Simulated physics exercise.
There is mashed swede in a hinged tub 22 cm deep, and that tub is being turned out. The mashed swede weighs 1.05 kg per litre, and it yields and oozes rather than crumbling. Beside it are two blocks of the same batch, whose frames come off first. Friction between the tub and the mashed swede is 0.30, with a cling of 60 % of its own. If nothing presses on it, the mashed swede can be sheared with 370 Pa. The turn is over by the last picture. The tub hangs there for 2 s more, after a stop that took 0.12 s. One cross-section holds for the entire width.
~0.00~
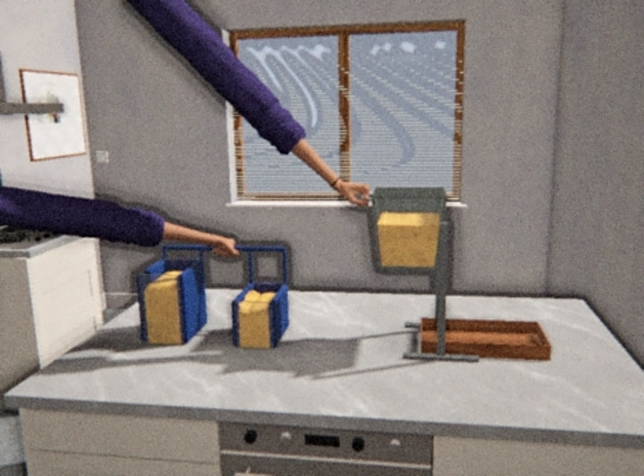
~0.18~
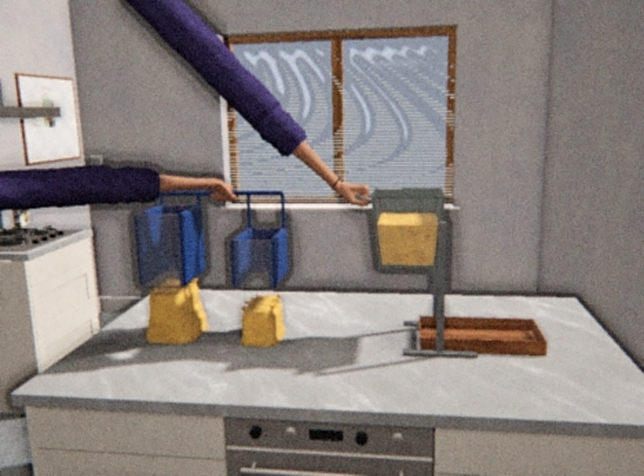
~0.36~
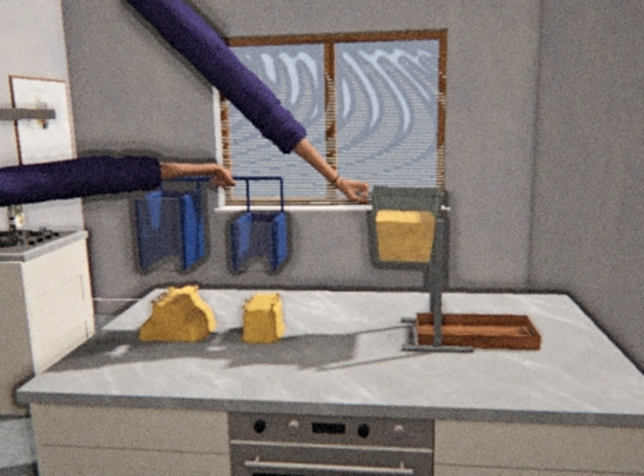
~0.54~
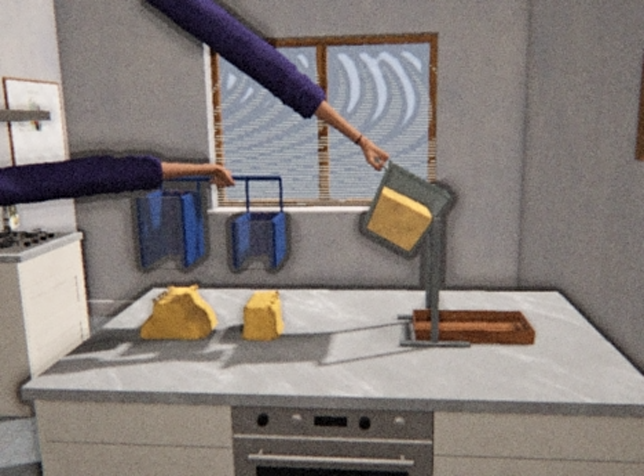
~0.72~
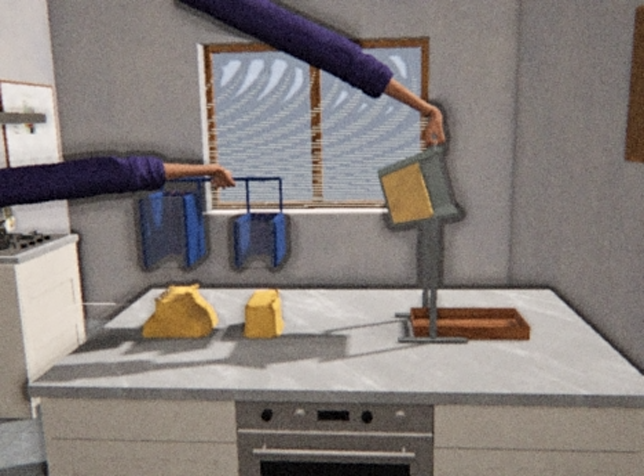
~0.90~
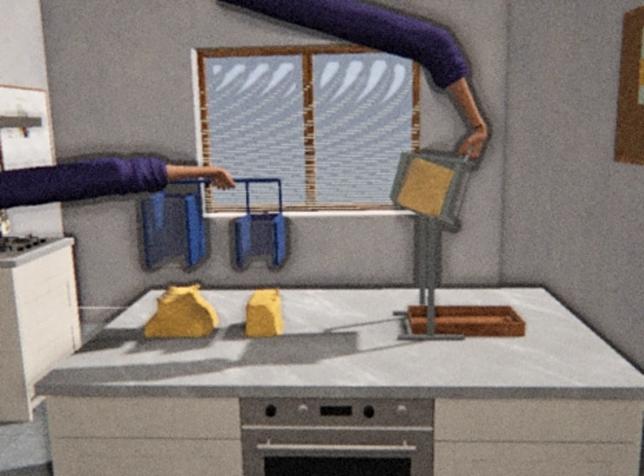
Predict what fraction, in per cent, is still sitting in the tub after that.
Near 0 % is still in the tub.
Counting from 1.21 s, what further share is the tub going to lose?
Roughly 30 per cent of the load.
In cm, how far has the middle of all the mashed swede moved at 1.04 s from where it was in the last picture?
About 8 cm.
After 1.04 s, the tub is at 105 degrees and holds 86 %.
After 1.21 s, the tub is at 105 degrees and holds 29 %.
After 1.38 s, the tub is at 105 degrees and holds 0 %.
After 1.55 s, the tub is at 105 degrees and holds 0 %.
After 2.90 s, the tub is at 105 degrees and holds 0 %.
